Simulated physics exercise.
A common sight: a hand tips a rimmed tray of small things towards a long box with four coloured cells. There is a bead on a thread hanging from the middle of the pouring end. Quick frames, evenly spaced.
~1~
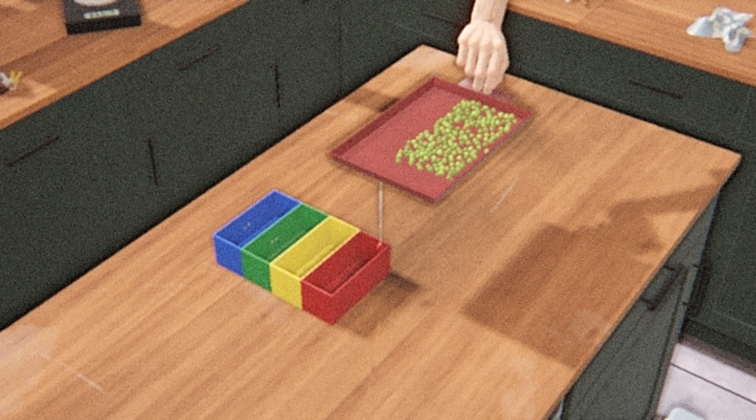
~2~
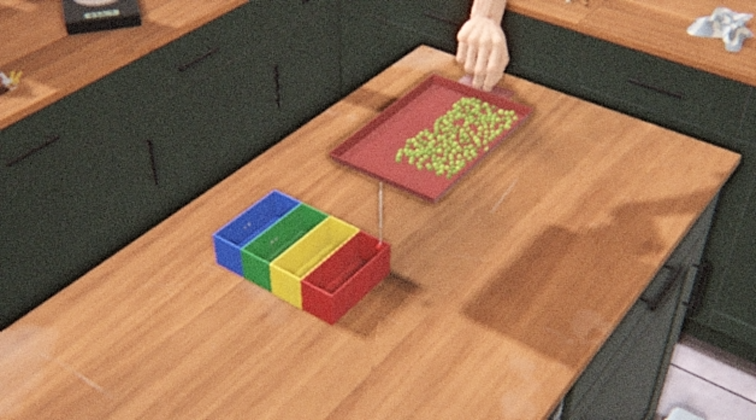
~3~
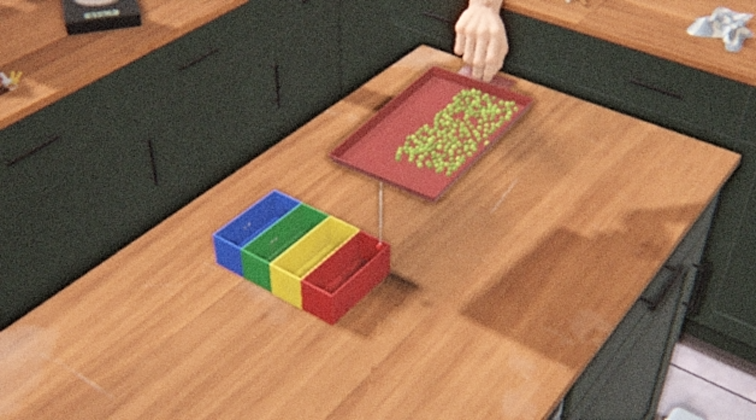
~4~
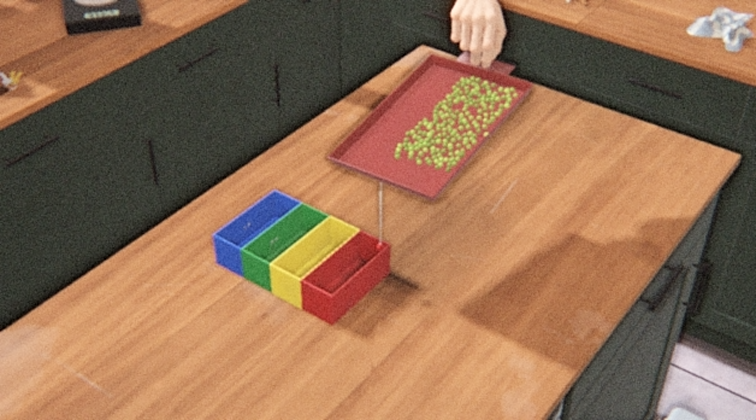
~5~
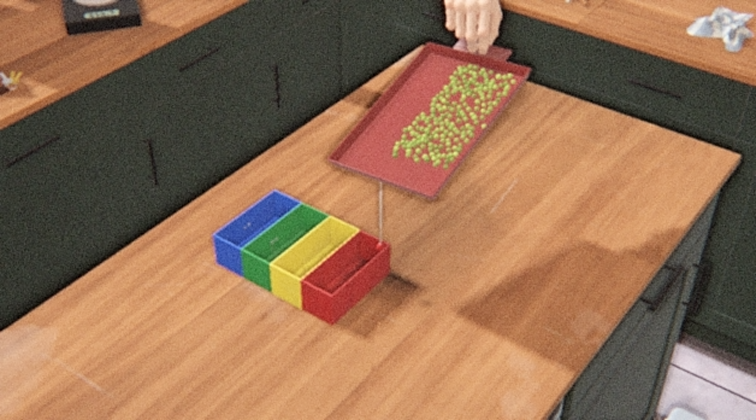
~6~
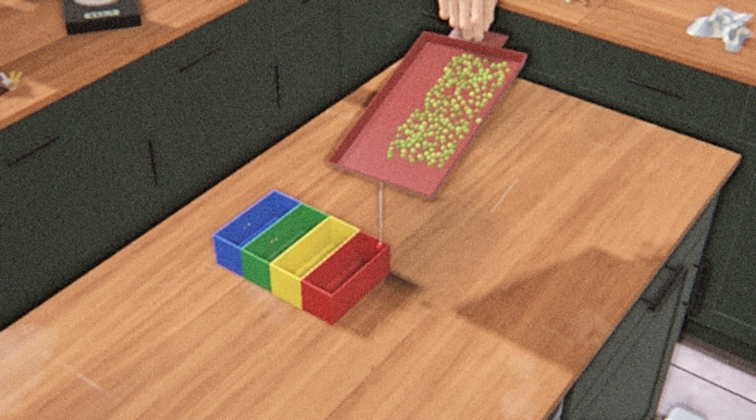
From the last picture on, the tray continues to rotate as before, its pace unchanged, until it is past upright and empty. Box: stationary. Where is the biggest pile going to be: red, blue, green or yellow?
In yellow.
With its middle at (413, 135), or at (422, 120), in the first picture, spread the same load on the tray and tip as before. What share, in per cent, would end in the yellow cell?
Try 1: 70 %; try 2: 70 %.
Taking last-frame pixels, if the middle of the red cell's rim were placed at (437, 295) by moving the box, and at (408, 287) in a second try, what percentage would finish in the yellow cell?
I'd say about 0 percent, followed by about 0 percent.
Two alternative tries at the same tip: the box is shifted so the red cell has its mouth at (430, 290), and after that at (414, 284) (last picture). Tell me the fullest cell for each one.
Position one: Blue. Position two: That blue cell.
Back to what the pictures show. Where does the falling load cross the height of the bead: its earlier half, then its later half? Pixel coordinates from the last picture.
Points: About (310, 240), then about (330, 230).
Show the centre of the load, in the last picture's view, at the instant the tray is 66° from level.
The load is centred around (341, 183).
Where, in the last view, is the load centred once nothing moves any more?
Last view, resting centre - approx. (311, 277).
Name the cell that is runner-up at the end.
It is the red cell.
Soon after the last picture, tray tipped steeply; about half on the tray; a stray few in the red cell; a stray few in the yellow cell; about half falling or outside the box.
A little later, tray tipped past a quarter turn; about half in the yellow cell; about a quarter in the red cell; a small part in the green cell; a small part falling or outside the box.
Later still, tray tipped past a quarter turn; about two thirds in the yellow cell; about a quarter in the red cell; a small part in the green cell; a stray few falling or outside the box.
At rest, tray tipped past a quarter turn; about two thirds in the yellow cell; about a quarter in the red cell; a small part in the green cell; none in the blue cell; a stray few outside the box.
